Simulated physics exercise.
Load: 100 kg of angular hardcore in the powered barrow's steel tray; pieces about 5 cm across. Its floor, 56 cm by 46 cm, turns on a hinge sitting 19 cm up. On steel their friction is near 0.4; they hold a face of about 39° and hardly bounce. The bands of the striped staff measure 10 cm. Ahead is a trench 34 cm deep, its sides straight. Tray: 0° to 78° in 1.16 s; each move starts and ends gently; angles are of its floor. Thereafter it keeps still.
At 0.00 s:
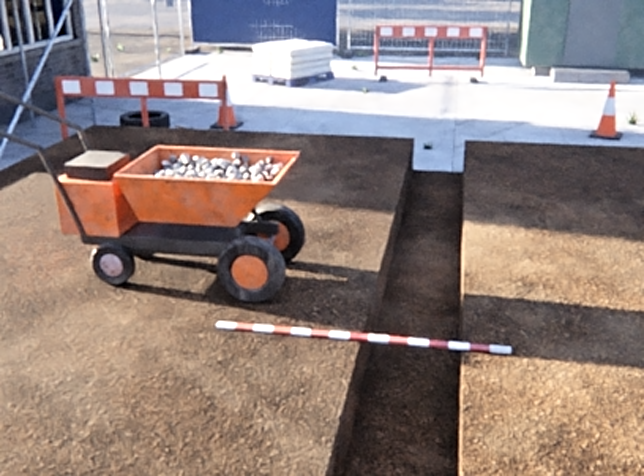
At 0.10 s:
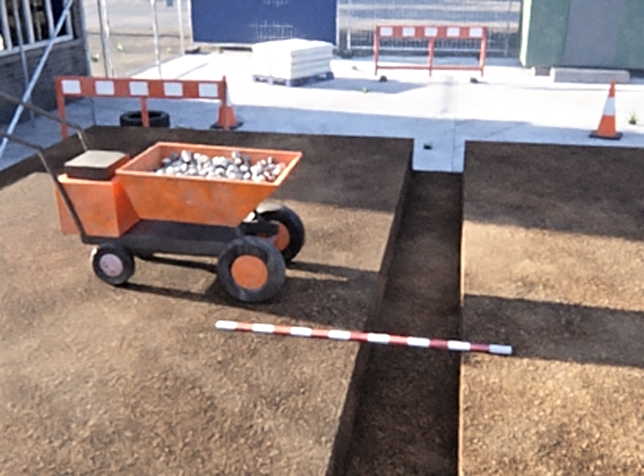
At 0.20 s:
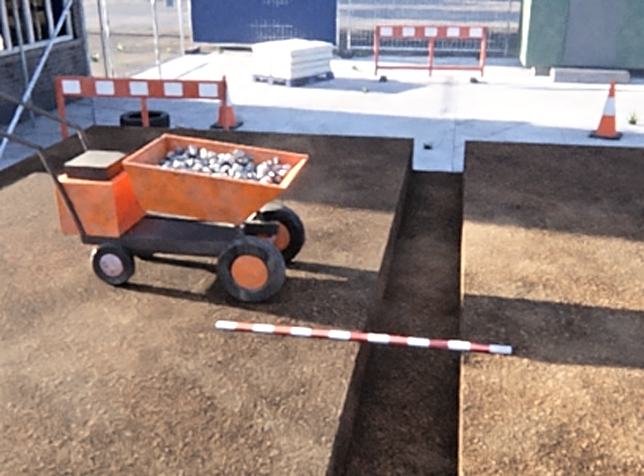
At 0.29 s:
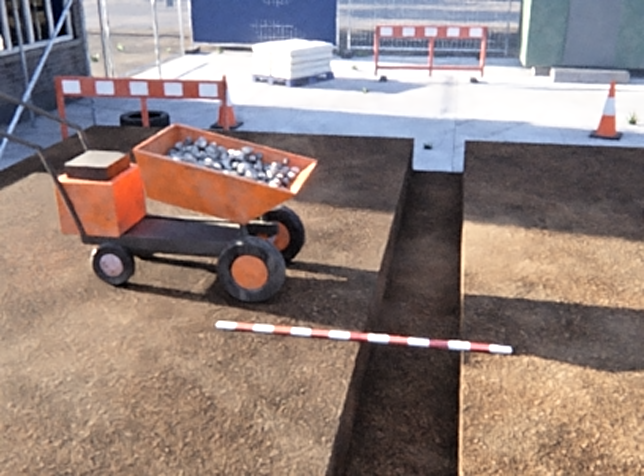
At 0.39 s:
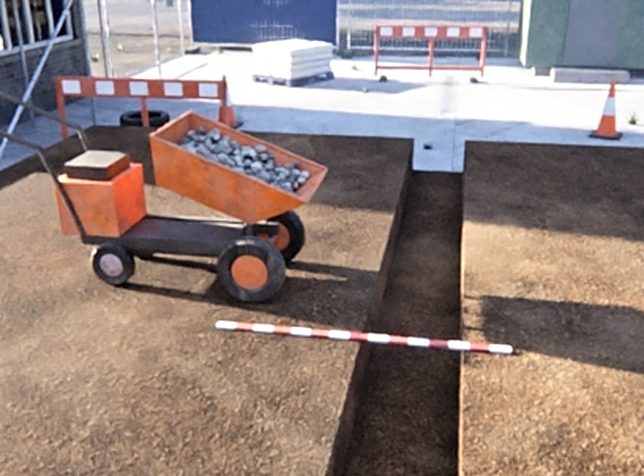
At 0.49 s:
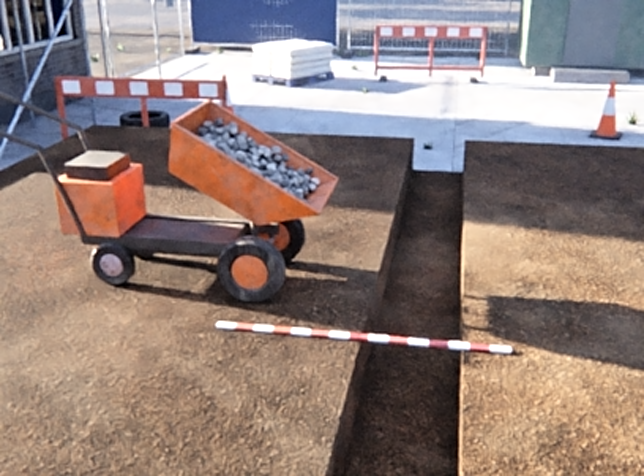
Orange dumper tray of grey stones gradually tilting up toward the right, beside a straight trench with a red-and-white staff across it.
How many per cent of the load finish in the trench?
About 95 per cent.
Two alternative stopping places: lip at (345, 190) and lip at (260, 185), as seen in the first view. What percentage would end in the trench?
Near 85 per cent from the first place, 65 from the second.
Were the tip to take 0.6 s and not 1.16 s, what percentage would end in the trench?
It'd be some 95 per cent.
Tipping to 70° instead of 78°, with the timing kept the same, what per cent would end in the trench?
Roughly 95%.
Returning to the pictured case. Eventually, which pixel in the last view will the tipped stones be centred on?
Roughly at pixel (417, 335).
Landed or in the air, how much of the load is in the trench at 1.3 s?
About 45 per cent by then.
After 0.9 s the floor is at 66°; 100 % in the tray; the foremost stones are at (353, 238).
After 1.3 s the floor is at 78°; 44 % in the tray, 10 % short of the trench, 46 % in the trench; the foremost stones are at (442, 356).
After 1.6 s the floor is at 78°; 7 % in the tray, 9 % short of the trench, 84 % in the trench; the foremost stones are at (457, 334).
After 3.6 s the floor is at 78°; 0 % in the tray, 5 % short of the trench, 95 % in the trench; the foremost stones are at (457, 331).
